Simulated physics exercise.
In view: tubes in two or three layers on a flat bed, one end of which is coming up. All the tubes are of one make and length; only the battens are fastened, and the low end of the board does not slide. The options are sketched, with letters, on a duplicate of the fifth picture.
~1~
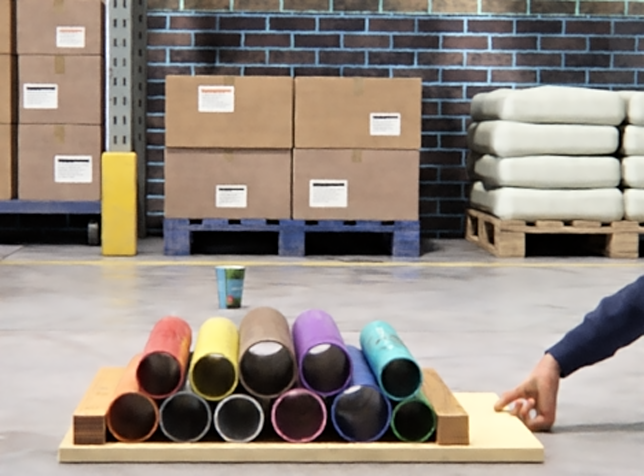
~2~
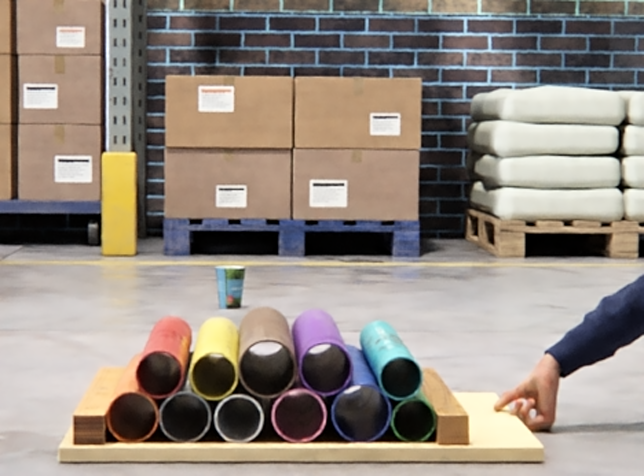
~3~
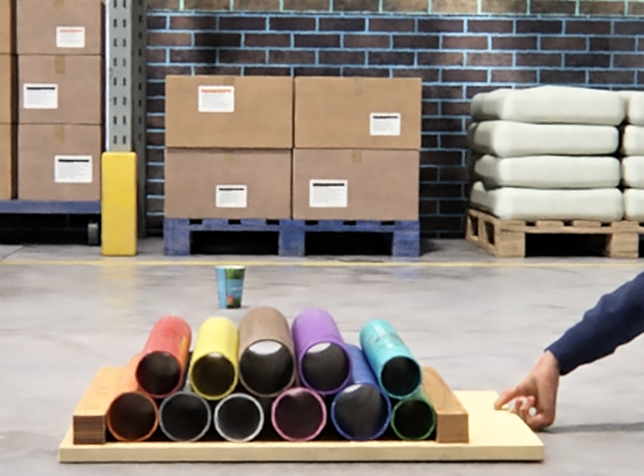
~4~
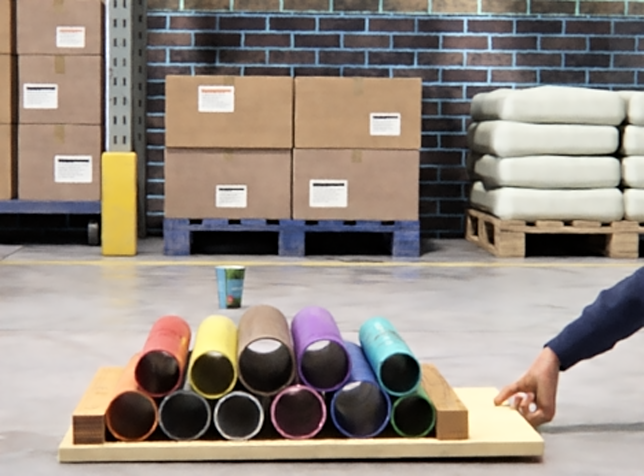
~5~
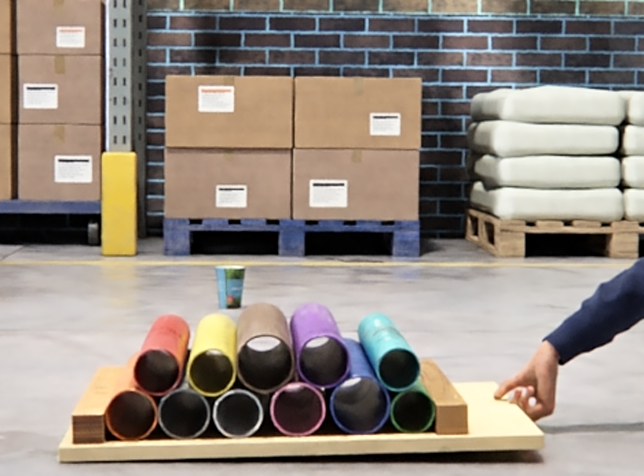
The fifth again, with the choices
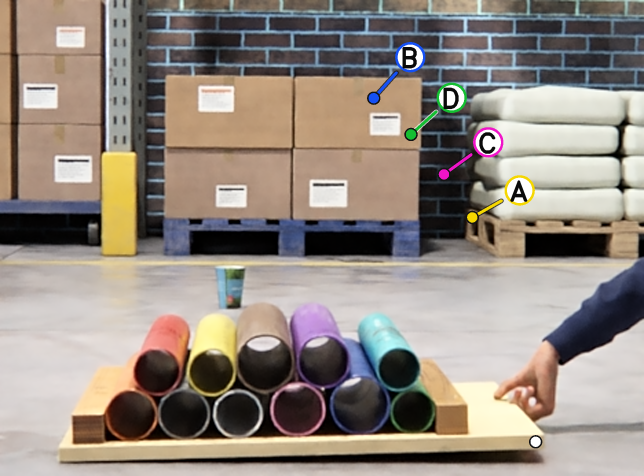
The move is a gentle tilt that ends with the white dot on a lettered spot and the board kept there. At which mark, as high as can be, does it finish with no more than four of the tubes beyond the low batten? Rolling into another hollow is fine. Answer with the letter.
Raise it to D.
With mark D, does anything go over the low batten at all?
Yes, at D.
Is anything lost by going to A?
Yes.
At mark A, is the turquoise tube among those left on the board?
Yes.
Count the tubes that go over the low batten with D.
It comes to four.
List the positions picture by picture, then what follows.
The first picture shows orange tube (133, 417); grey tube (185, 417); white tube (239, 418).
The second picture shows white tube (239, 418); pink tube (299, 416).
The third picture shows board (298, 409); blue tube (361, 411); green tube (414, 419); yellow tube (213, 375).
The fourth picture shows board (298, 407); orange tube (132, 416); grey tube (185, 415).
The fifth picture shows board (297, 404); orange tube (131, 415); grey tube (184, 414).
On the marked copy, A at (473, 217); B at (373, 98); C at (444, 174); D at (411, 134); the white dot at (536, 442).
Following D. Soon after the start, board at 22°.
Later, board at 42°.
In the end, board at 43°, four over the low batten (red, yellow, purple, brown).
As for the rest, A four over the low batten (red, yellow, purple, brown); B five over the low batten; C four over the low batten (red, yellow, purple, brown).
